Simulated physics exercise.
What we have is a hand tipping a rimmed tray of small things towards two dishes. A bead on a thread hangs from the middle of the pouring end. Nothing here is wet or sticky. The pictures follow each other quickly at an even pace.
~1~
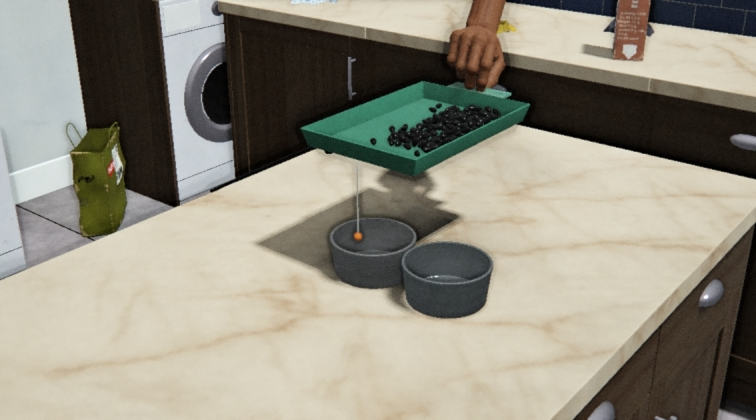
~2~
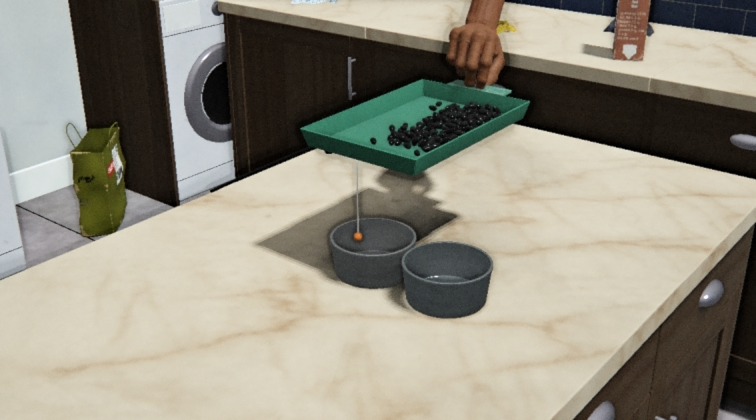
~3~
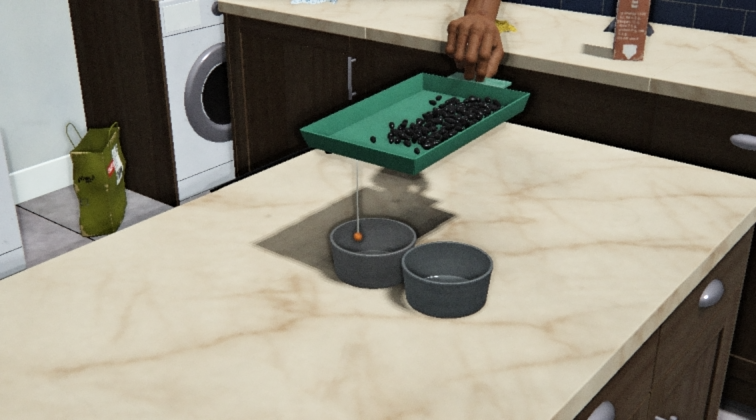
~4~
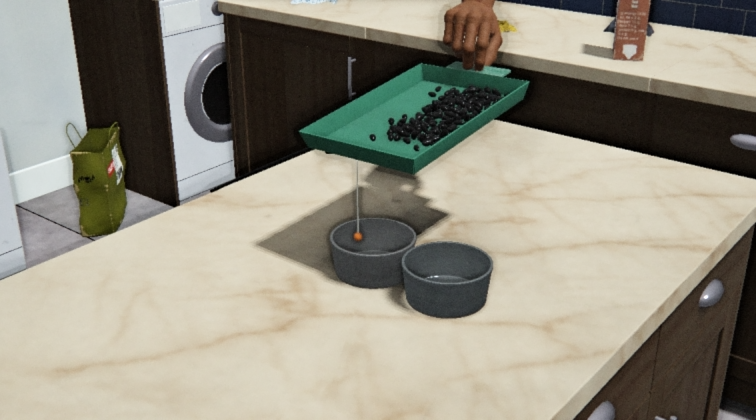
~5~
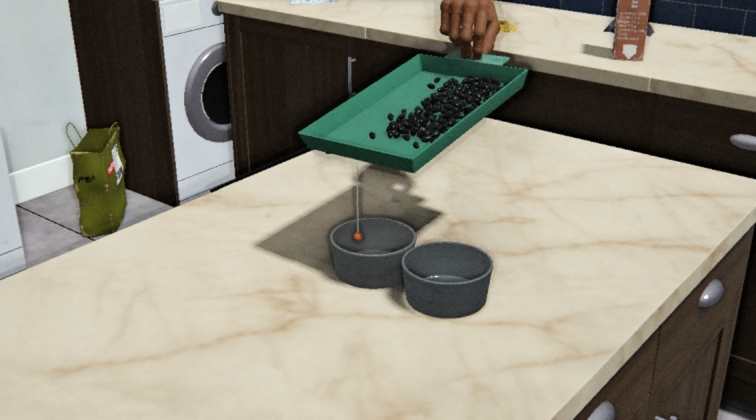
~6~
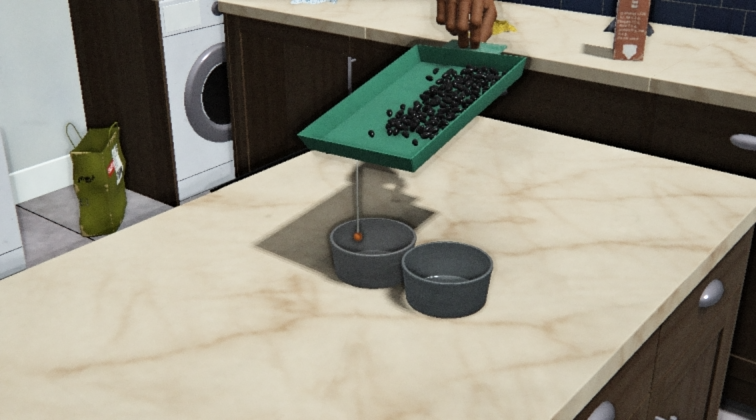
In a kitchen, a hand held a green tray of black beans above two grey dishes on a marble counter and gradually raised its far end, while an orange bead hung over the left dish.
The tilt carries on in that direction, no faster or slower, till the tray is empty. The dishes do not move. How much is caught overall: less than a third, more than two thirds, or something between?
Together they catch less than a third.
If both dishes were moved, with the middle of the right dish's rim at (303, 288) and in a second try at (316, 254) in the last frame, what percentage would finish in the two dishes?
About 20 and 70 per cent.
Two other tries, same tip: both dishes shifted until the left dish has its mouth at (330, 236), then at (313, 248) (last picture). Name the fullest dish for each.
In turn: Left; left.
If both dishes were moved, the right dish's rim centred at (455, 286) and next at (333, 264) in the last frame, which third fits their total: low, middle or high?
One: Under a third. Two: Over two thirds.
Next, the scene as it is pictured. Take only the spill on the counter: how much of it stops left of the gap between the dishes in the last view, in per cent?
Roughly 100 in a hundred.
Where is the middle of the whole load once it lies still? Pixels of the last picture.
Around (289, 289).
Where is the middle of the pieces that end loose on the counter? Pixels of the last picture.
Close to (287, 289).
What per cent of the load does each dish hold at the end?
Left dish near 0 in a hundred; right dish near 0.
Just after the last frame, tray tipped steeply; almost all on the tray; just a few outside both; just a few in the air.
A moment on, tray tipped past a quarter turn; roughly two thirds on the tray; roughly a quarter outside both; about a tenth in the air.
Further on, tray tipped past a quarter turn; just a few in the left dish; almost all outside both.
When it is over, tray tipped past a quarter turn; not one in the right dish; just a few in the left dish; almost all outside both.
